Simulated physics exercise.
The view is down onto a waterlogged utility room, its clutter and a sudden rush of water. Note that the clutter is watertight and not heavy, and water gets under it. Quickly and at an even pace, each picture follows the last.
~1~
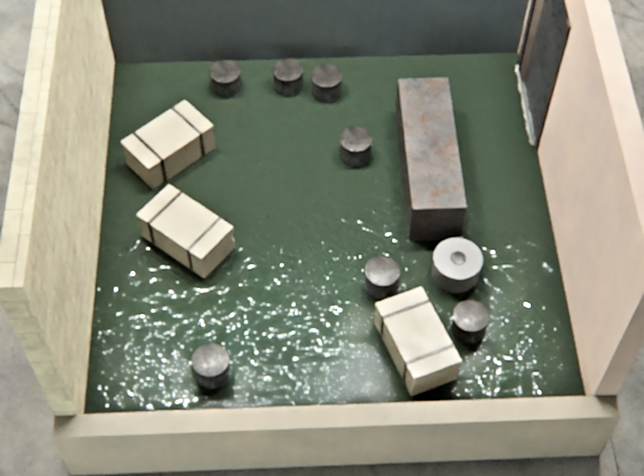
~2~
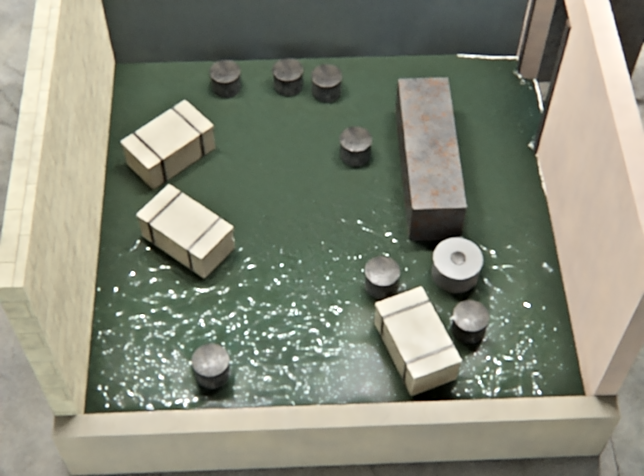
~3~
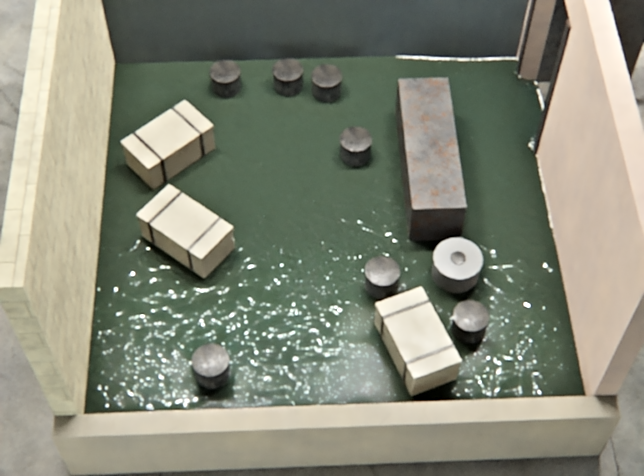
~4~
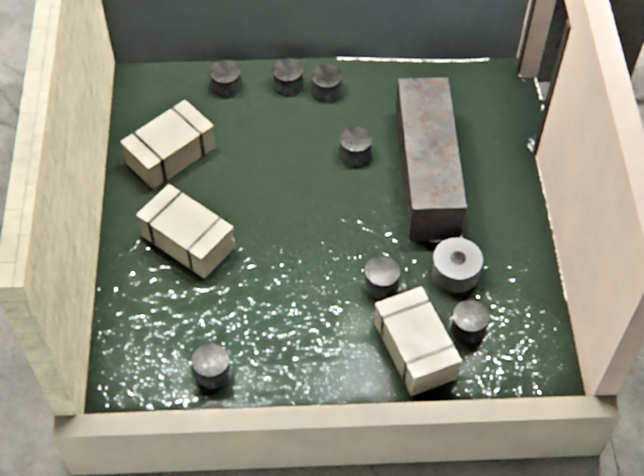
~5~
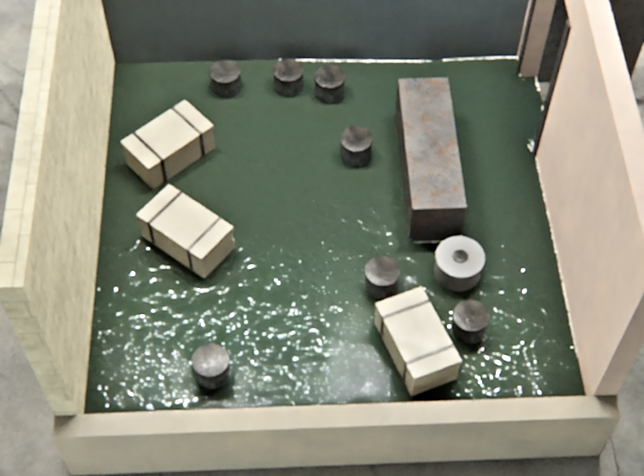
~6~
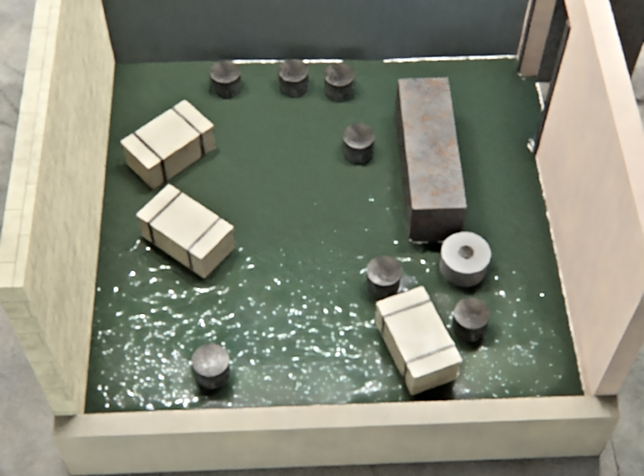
In a flooded utility room, a few floating tubs and pails shift slightly rightward.
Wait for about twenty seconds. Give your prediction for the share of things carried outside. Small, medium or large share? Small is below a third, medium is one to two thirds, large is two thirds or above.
A large share.
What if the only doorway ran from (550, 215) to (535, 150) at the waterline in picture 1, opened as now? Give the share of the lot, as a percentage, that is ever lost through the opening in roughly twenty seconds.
Share: Near 60 %.
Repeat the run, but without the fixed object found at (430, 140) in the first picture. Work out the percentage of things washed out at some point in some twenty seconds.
My guess is close to 60 per cent of them.
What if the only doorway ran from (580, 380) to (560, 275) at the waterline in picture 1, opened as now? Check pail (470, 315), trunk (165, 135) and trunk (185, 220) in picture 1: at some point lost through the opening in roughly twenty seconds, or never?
The first makes it out, the second doesn't get out, the last doesn't get out.
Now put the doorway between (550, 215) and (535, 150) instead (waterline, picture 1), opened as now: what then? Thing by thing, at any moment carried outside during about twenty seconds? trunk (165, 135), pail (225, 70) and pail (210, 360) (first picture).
Outcome by item: Retained / retained / retained.
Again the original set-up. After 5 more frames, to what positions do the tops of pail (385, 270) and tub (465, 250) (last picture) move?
About (424, 263) and (490, 159).
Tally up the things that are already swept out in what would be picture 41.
By that point the tally is 7.
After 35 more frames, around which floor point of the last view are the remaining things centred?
Mean floor position: Approx. (326, 204) px, last view.
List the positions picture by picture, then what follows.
A pail at (327, 76), afloat; a tub at (458, 258) floats; 0 of 11 have shifted, in the first picture.
A pail at (327, 76) floats; a tub at (458, 258) floats; 0 of 11 have shifted, in the second picture.
A pail at (327, 76), afloat; a tub at (458, 258) floats; 0 of 11 have shifted, in the third picture.
A pail at (327, 76) floats; a tub at (458, 258) floats; 0 of 11 have shifted, in the fourth picture.
A pail at (330, 76), afloat, close to its start; a tub at (460, 257), afloat, close to its start; 0 of 11 have shifted, in the fifth picture.
A pail at (339, 75), afloat, close to its start; a tub at (466, 252) floats, close to its start; 4 of 11 have shifted, in the sixth picture.
A moment on, 0 of 11 are out; 11 afloat.
Next, 6 of 11 are out; 5 afloat.
Later, 7 of 11 are out; 4 afloat.
In the end, 8 of 11 are out; 3 afloat.
